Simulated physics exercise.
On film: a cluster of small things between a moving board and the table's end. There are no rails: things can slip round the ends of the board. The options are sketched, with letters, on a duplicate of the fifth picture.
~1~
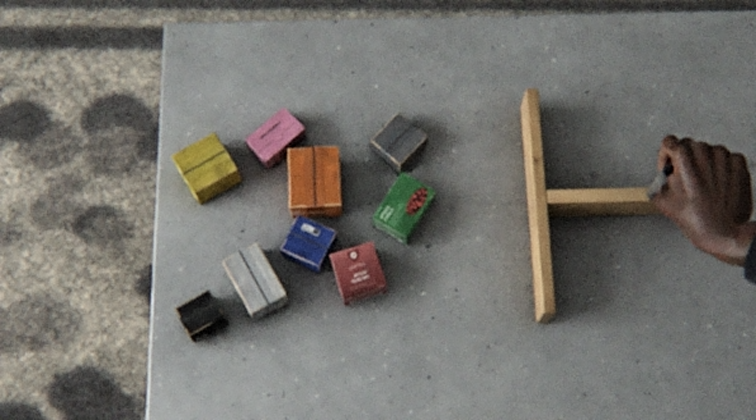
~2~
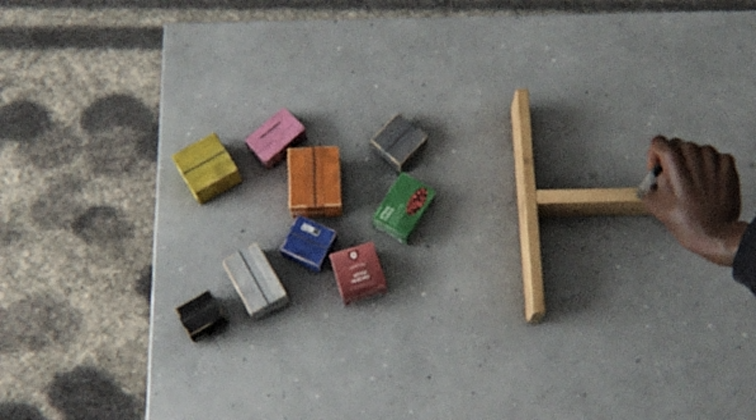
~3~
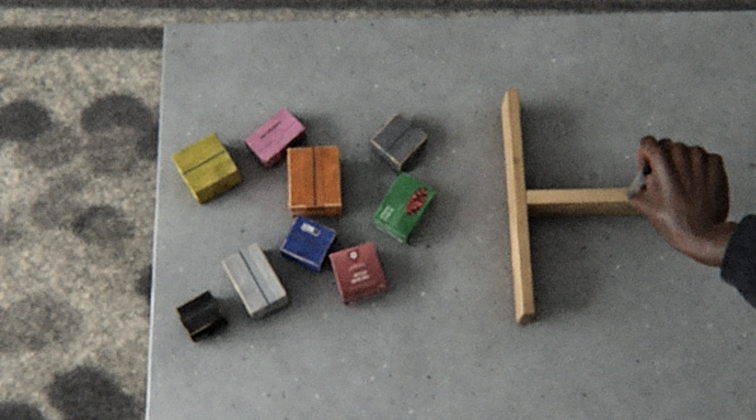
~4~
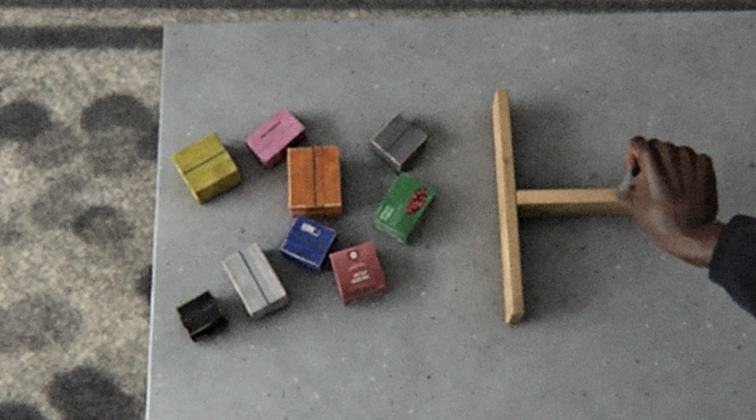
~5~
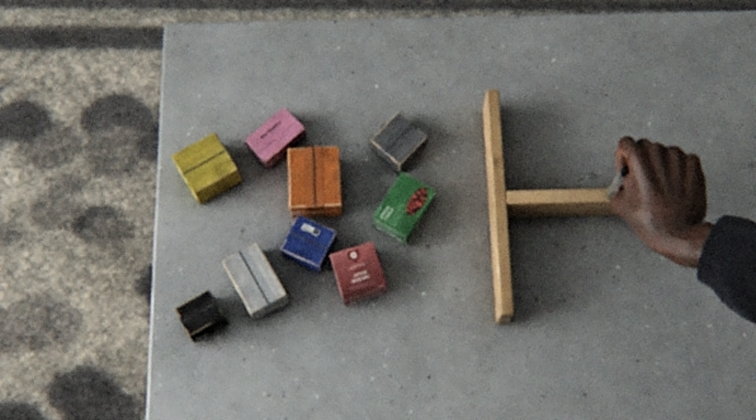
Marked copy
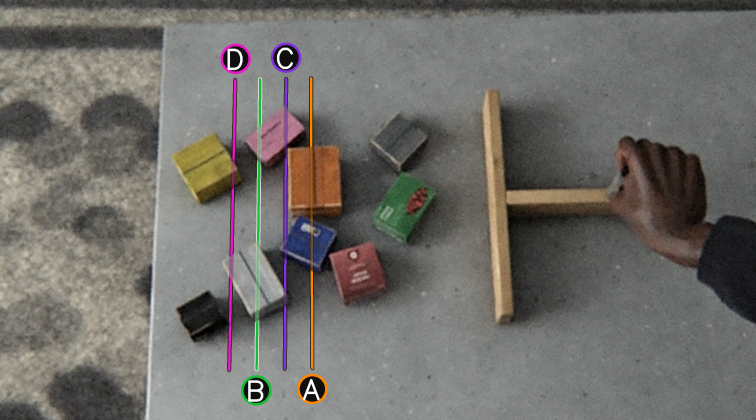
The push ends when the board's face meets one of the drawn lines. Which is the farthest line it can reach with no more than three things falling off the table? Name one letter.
It should halt at D.
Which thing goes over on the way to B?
It is the yellow box.
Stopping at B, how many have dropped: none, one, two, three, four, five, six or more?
In all, one.
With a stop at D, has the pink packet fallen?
No.
On the marked copy, A at (312, 216); B at (259, 218); C at (286, 217); D at (232, 218).
With D. Early on, board (402, 200); grey box (364, 145); green packet (374, 217).
Further on, board (305, 202); yellow box (182, 163); black box (193, 323).
At the end, board (233, 204); yellow box over the edge; white box (149, 288); one fallen.
As for the rest, A is within the limit but short; B is within the limit but short; C is within the limit but short.
